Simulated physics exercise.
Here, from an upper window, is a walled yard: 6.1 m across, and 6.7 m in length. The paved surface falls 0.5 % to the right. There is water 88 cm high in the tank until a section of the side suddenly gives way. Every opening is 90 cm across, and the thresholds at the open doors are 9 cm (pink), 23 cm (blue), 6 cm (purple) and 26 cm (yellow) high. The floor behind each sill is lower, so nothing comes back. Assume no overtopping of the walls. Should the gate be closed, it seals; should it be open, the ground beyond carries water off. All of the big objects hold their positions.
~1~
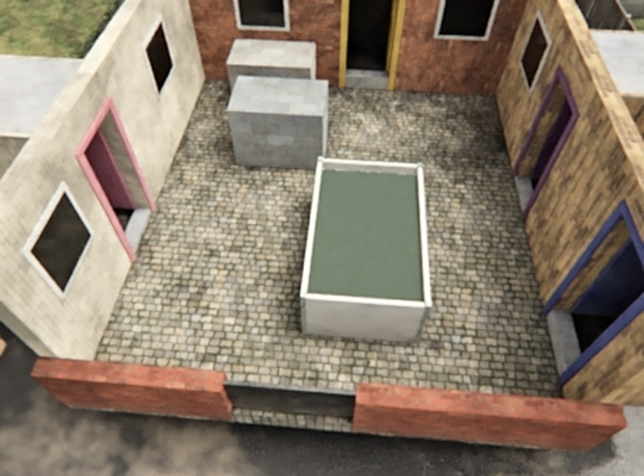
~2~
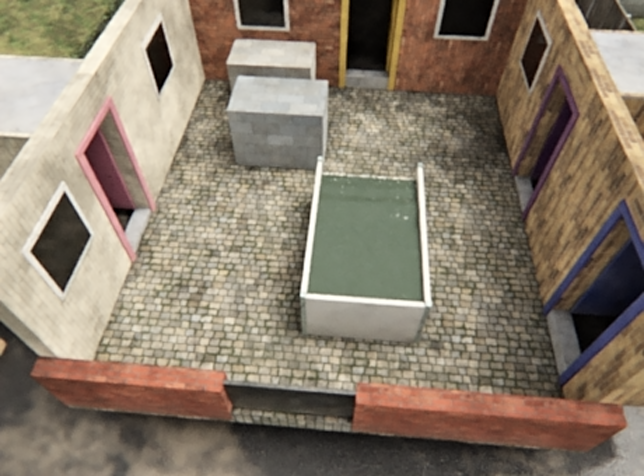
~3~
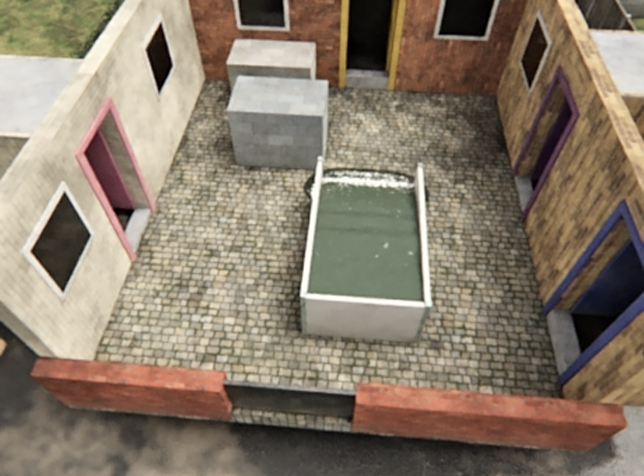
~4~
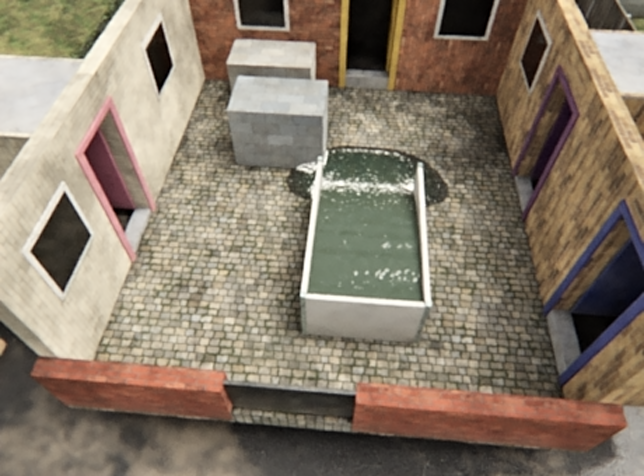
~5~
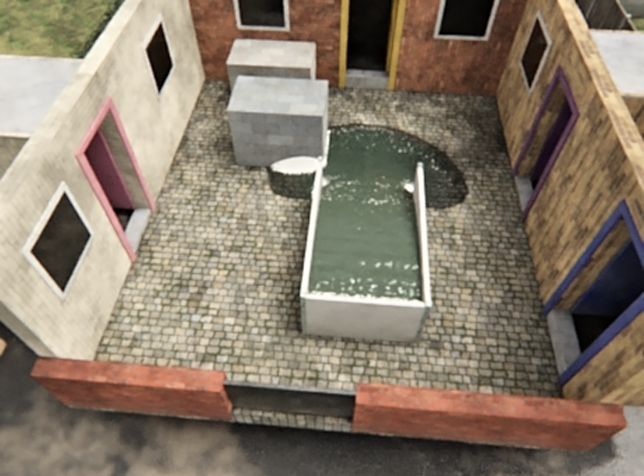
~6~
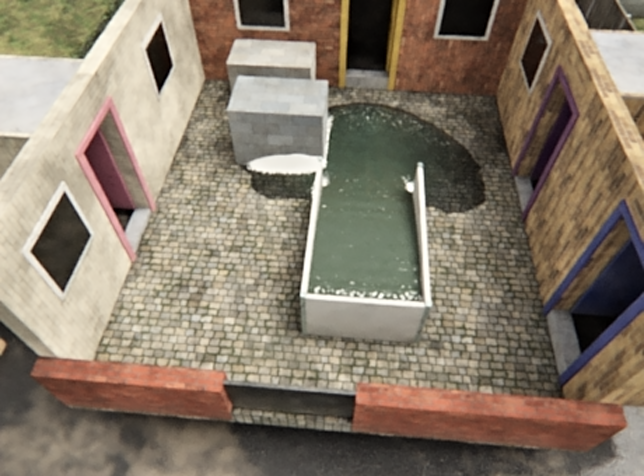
A cobbled yard enclosed by walls is seen from high above, the view staying fixed. A white-sided tank of dark green water sits near the middle, with grey blocks behind it to the left, a pink-framed doorway left, purple and blue ones right, and a low red wall in front. The tank's far side opens and water pours out, foaming, spreading across the cobbles and against the nearer block.
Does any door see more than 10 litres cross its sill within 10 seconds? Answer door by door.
Taking each door, the pink door does not; the blue door does not; the purple door does; the yellow door does.
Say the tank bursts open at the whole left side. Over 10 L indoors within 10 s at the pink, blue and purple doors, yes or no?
Note: Pink beyond the mark, blue short of the mark, purple beyond the mark.
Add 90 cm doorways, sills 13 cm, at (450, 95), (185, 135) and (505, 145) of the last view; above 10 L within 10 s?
In sequence the answers are more than that, less than that and more than that.
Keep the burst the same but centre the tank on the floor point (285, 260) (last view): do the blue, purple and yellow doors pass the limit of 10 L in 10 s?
With respect to that limit, blue ends up inside it, purple ends up outside it, yellow ends up inside it.
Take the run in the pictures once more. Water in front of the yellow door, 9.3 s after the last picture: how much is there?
I'd say close to 7.5 cm.
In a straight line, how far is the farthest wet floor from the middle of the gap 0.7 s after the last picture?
Distance: Approx. 4.0 m.
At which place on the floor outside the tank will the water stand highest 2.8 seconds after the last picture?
Location: Approx. (490, 99).
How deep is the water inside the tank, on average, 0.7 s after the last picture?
It averages close to 46 centimetres.
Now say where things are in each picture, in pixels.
The first frame shows the tank at (367, 228) is whole and still, 88 cm deep.
In the second frame, water pours out on the tank's far side and has run 0.9 m, to a hidden place; typically 7 cm deep outside, 88 cm at the tank's back.
In the third frame, water pours out on the tank's far side and has run 1.1 m, to (315, 178); typically 14 cm deep outside, 88 cm at the tank's back.
In the fourth frame, water pours out on the tank's far side and has run 1.5 m, to (328, 151); typically 12 cm deep outside, 87 cm at the tank's back.
In the fifth frame, water pours out on the tank's far side and has run 2.1 m, to (349, 127); typically 10 cm deep outside, 80 cm at the tank's back.
In the sixth frame, the front is at (354, 106), 2.7 m from the gap on the tank's far side; 6.5 m2 of floor is under water; 74 cm left at the back of the tank.
Then, 0.7 s after the last picture water covers 35 % of the floor and is deepest (40 cm) near (367, 92); pink door not reached, blue door not reached, purple door 3 cm at the sill, 0 L in, yellow door 44 cm at the sill, 37 L in.
Then, 1.5 s after the last picture water covers 40 % of the floor and is deepest (49 cm) near (490, 99); pink door 7 cm at the sill, 0 L in, blue door not reached, purple door 2 cm at the sill, 0 L in, yellow door 47 cm at the sill, 126 L in.
Then, 2.8 s after the last picture water covers 55 % of the floor and is deepest (36 cm) near (490, 99); pink door 6 cm at the sill, 0 L in, blue door not reached, purple door 11 cm at the sill, 0 L in, yellow door 27 cm at the sill, 204 L in.
Then, 5.3 s after the last picture water covers 90 % of the floor and is deepest (24 cm) near (526, 405); pink door 5 cm at the sill, 0 L in, blue door 6 cm at the sill, 0 L in, purple door 9 cm at the sill, 25 L in, yellow door 14 cm at the sill, 208 L in.
Then, 9.3 s after the last picture water covers 95 % of the floor and is deepest (16 cm) near (131, 265); pink door 8 cm at the sill, 0 L in, blue door 15 cm at the sill, 0 L in, purple door 8 cm at the sill, 50 L in, yellow door 7 cm at the sill, 208 L in.
